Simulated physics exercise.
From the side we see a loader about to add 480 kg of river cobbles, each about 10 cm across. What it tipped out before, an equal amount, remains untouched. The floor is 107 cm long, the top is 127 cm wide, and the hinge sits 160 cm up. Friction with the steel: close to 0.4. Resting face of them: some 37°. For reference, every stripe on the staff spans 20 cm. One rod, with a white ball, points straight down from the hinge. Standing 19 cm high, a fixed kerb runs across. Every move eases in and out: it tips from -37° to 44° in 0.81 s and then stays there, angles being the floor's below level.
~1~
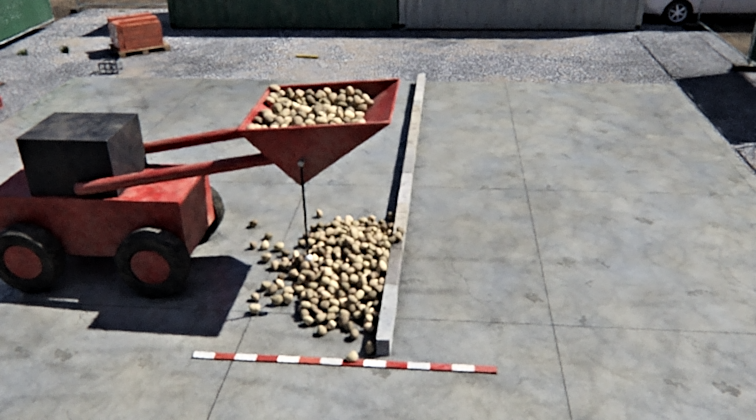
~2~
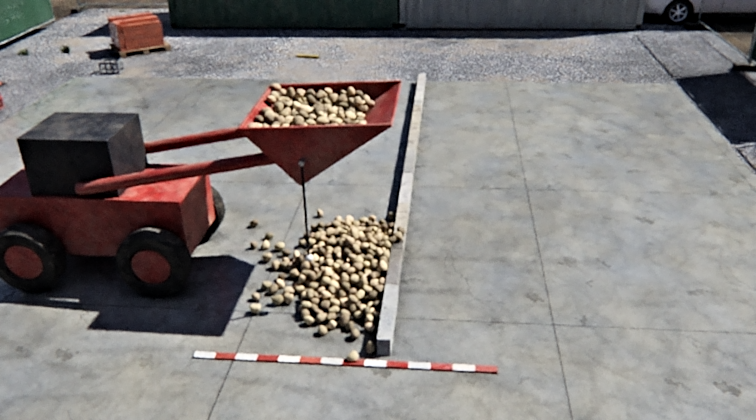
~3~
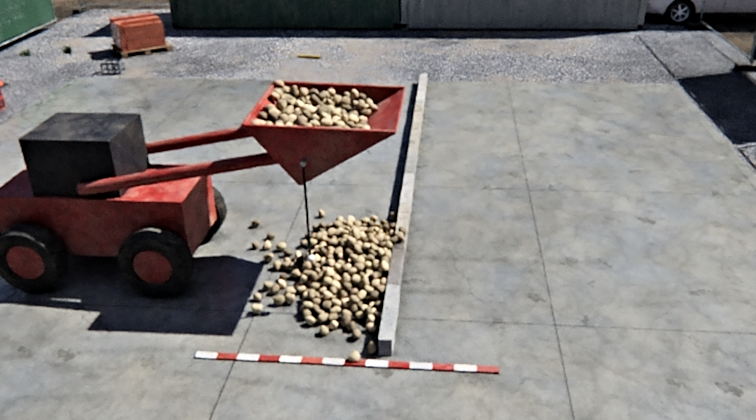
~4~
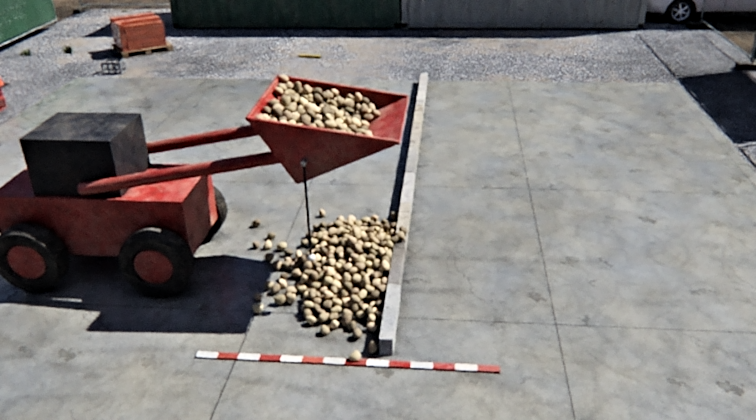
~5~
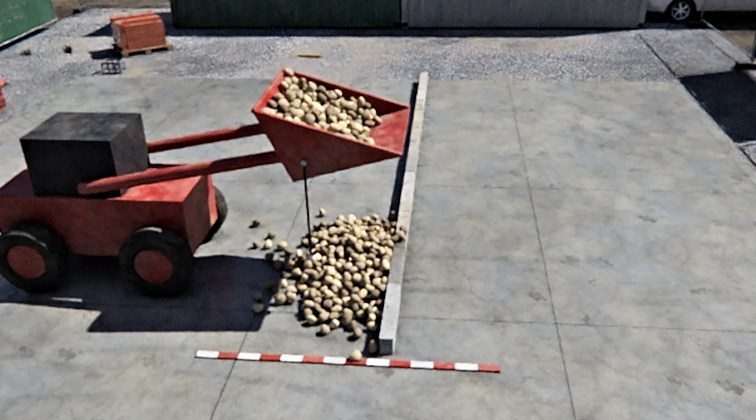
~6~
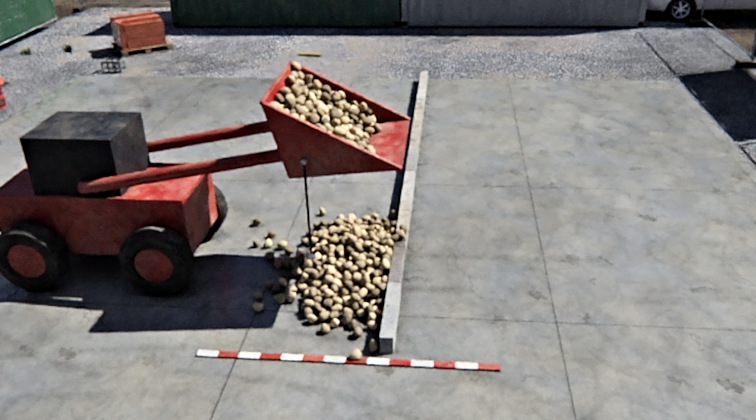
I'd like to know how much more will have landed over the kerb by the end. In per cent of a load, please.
Roughly 93 in every hundred.
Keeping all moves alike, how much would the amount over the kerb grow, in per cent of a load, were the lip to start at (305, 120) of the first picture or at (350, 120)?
Case one about 5 %, case two about 45 %.
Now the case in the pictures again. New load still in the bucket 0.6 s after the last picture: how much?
Some 80 %, roughly, is held.
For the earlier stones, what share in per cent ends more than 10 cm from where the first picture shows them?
0 %.
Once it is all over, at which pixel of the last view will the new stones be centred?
In the last view, about pixel (449, 267).
Then, 0.3 s after the last picture the floor is at 32°; in per cent of one load, 100 in the bucket, 100 on this side of the kerb; the foremost stones are at (394, 242).
Then, 0.6 s after the last picture the floor is at 44°; in per cent of one load, 82 in the bucket, 118 on this side of the kerb; the foremost stones are at (400, 232).
Then, 0.9 s after the last picture the floor is at 44°; in per cent of one load, 18 in the bucket, 127 on this side of the kerb, 55 over the kerb; the foremost stones are at (461, 269).
Then, 3.8 s after the last picture the floor is at 44°; in per cent of one load, 0 in the bucket, 107 on this side of the kerb, 93 over the kerb; the foremost stones are at (640, 259). Net gain over the kerb, 93.
